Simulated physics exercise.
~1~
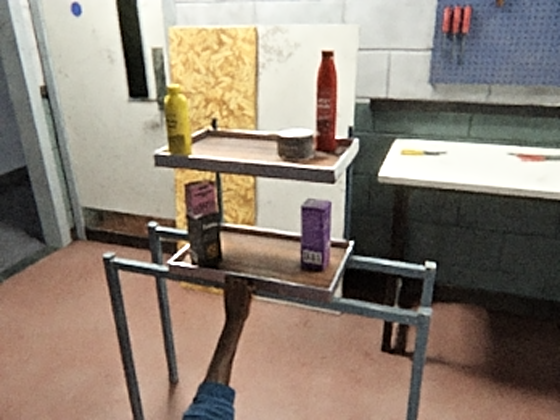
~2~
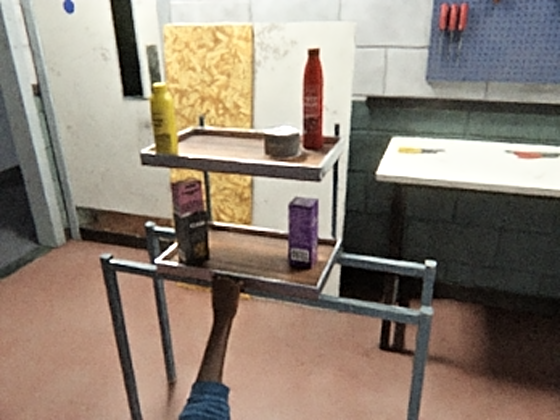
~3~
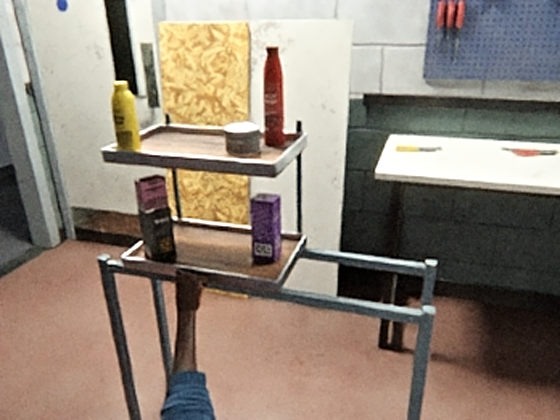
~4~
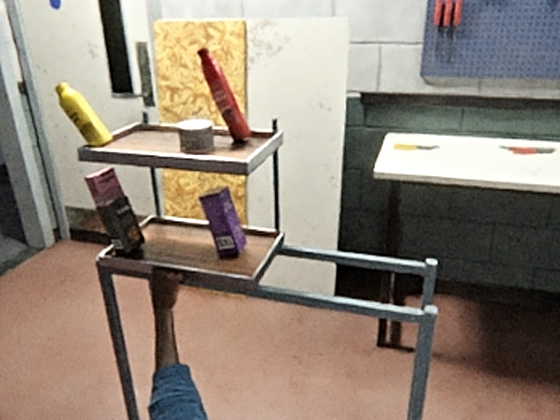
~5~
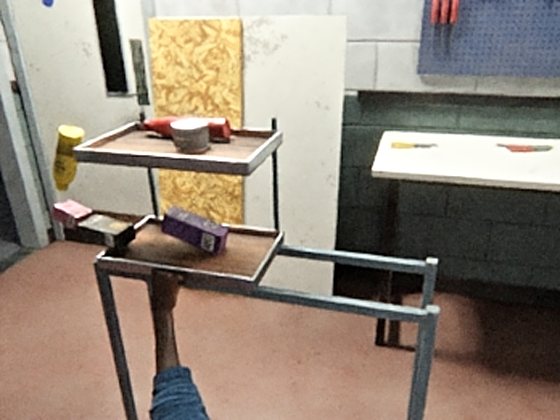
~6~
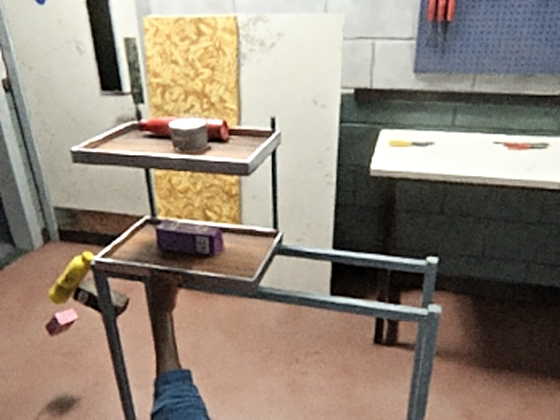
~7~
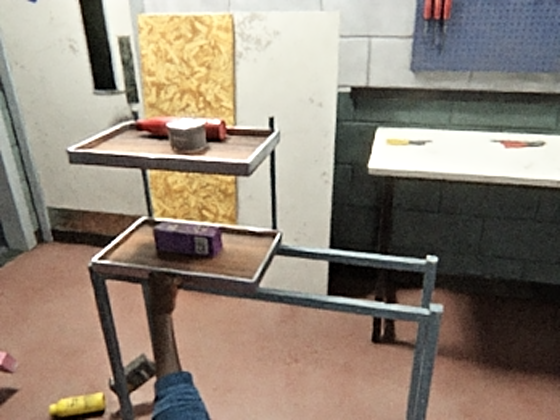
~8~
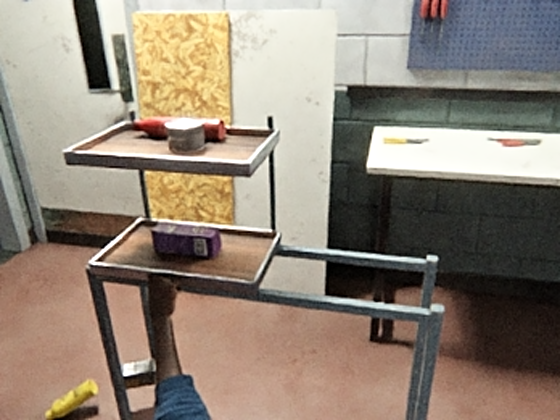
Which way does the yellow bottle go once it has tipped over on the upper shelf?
It goes down, dropping off the left end of the shelf and ending up lying on the floor.
